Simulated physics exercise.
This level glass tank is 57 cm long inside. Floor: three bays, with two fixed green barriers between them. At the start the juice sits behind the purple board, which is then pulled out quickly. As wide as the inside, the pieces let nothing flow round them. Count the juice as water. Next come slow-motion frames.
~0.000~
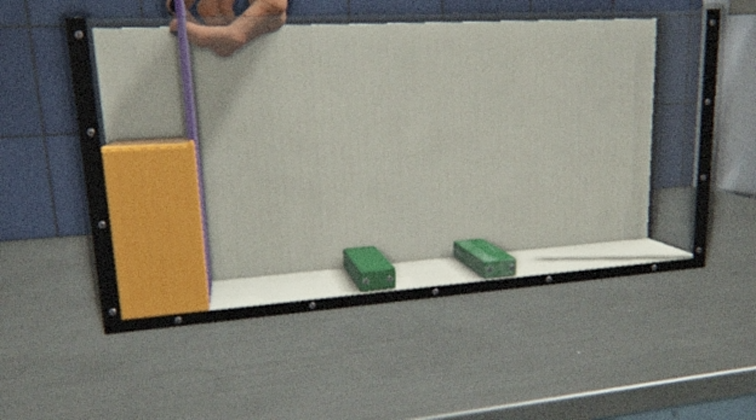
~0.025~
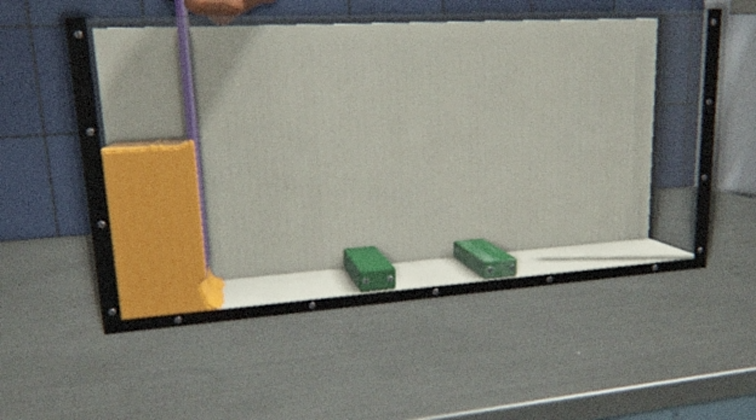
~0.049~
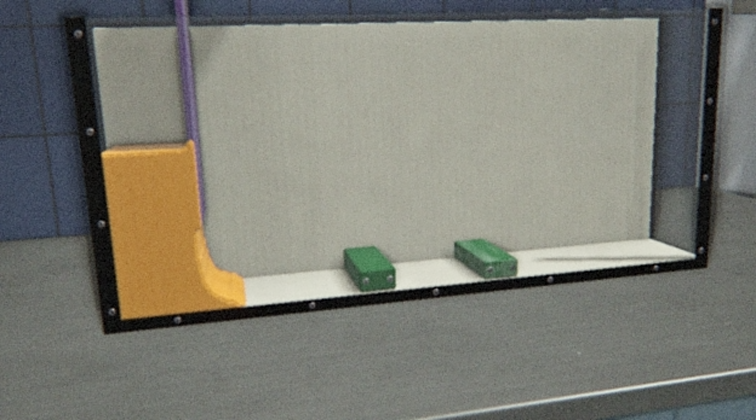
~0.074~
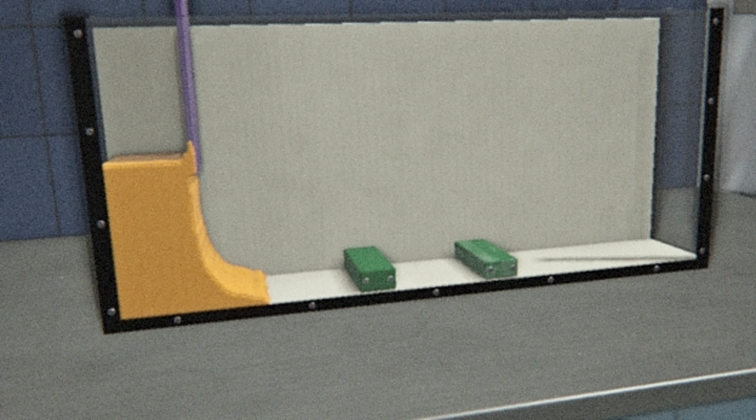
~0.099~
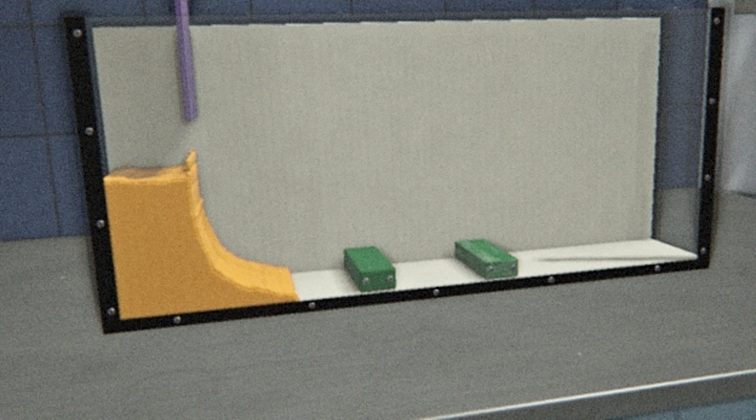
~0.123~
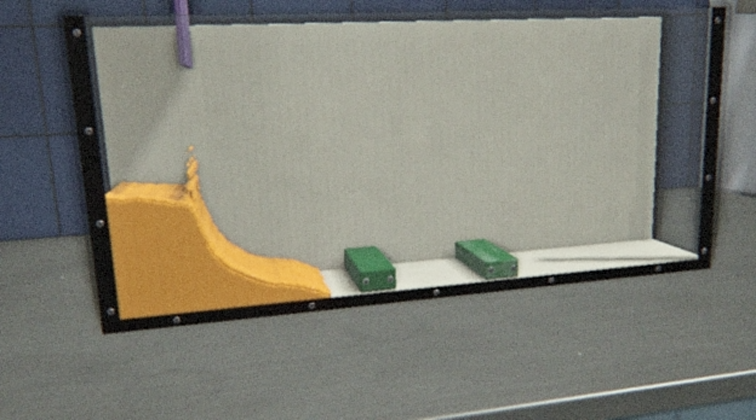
A purple board rises from the tank, and orange juice slumps rightward along the floor.
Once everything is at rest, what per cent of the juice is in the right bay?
About 40 per cent.
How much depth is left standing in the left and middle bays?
It settles at close to 2.0 cm and close to 2.0 cm.
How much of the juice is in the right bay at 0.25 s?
Near 0 in a hundred.
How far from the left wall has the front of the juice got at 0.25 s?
About 30 cm.
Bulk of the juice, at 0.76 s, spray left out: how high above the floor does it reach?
Not counting spray, it tops out near 4.5 cm.
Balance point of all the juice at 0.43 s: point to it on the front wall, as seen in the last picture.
You'll find the balance point close to (391, 267) in the last picture.
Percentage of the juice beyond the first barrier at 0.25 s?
By then it's close to 18 %.
Then, 0.25 s in, the shares are 83, 17 and 0 per cent from left to right.
Then, 0.43 s in, the shares are 52, 23 and 25 per cent from left to right.
Then, 0.76 s in, the shares are 40, 19 and 41 per cent from left to right.
Finally, the split from left to right is 41, 19 and 40 per cent.
